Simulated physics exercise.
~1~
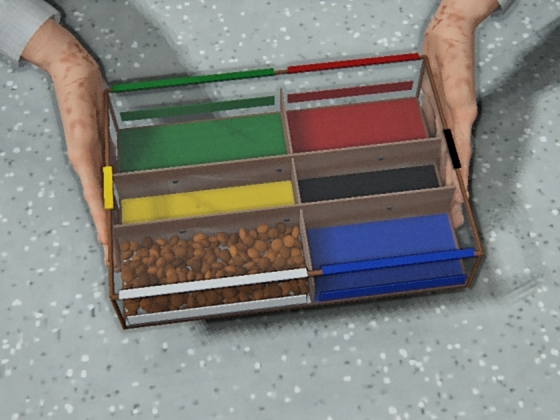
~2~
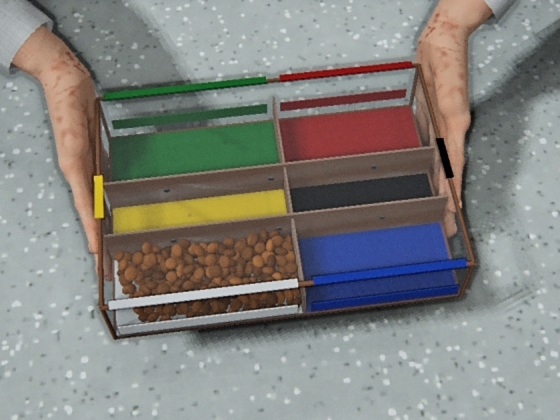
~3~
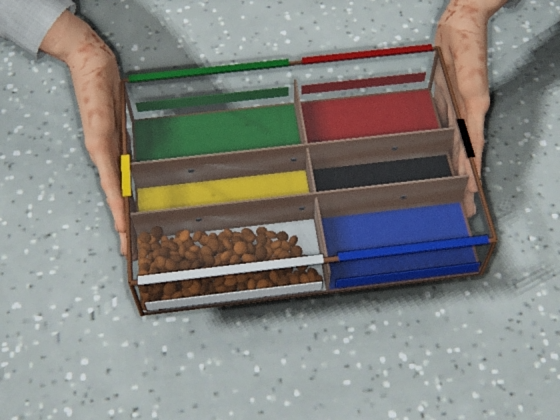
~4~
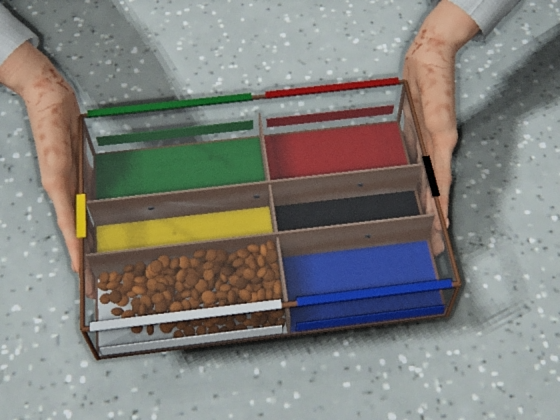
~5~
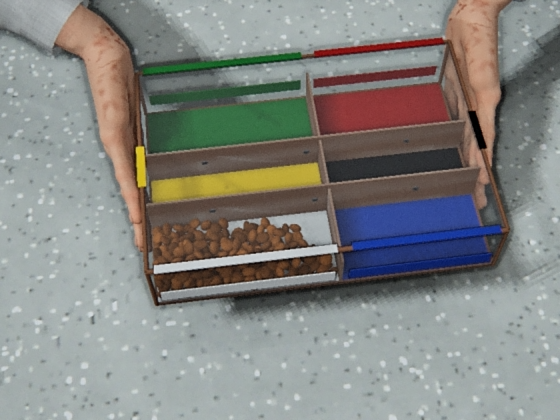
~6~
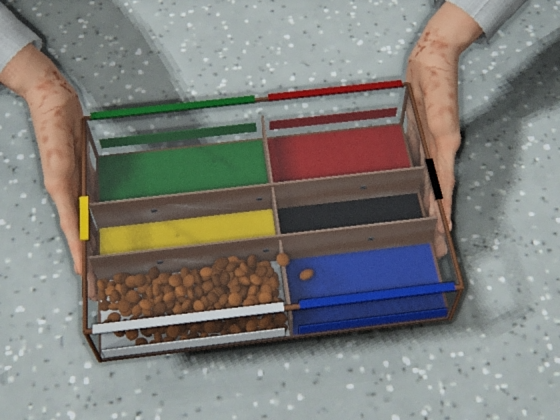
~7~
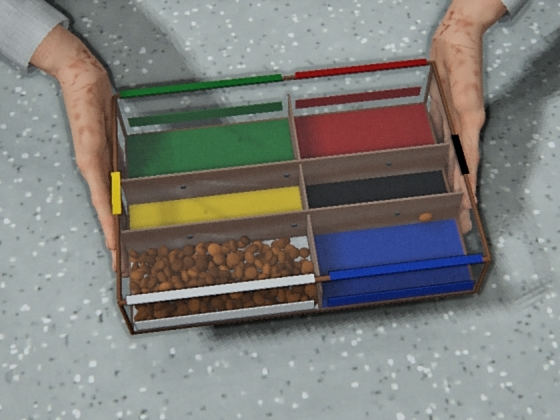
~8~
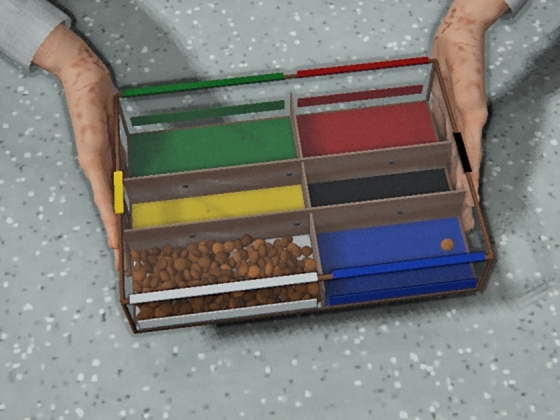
At the start, two hands hold a clear-lidded box of six coloured compartments over a speckled grey surface, with brown kibble heaped in the white compartment at the lower left. The hands shift the box slightly down and left, then up and right. They keep shaking it back and forth along this slanted line, the swings growing wider as the kibble slides about within its section. On a later swing down and left, a couple of pieces hop the divider into the blue compartment. Finally the box settles near the middle, with nearly all the kibble still in white and a lone piece visible in blue.
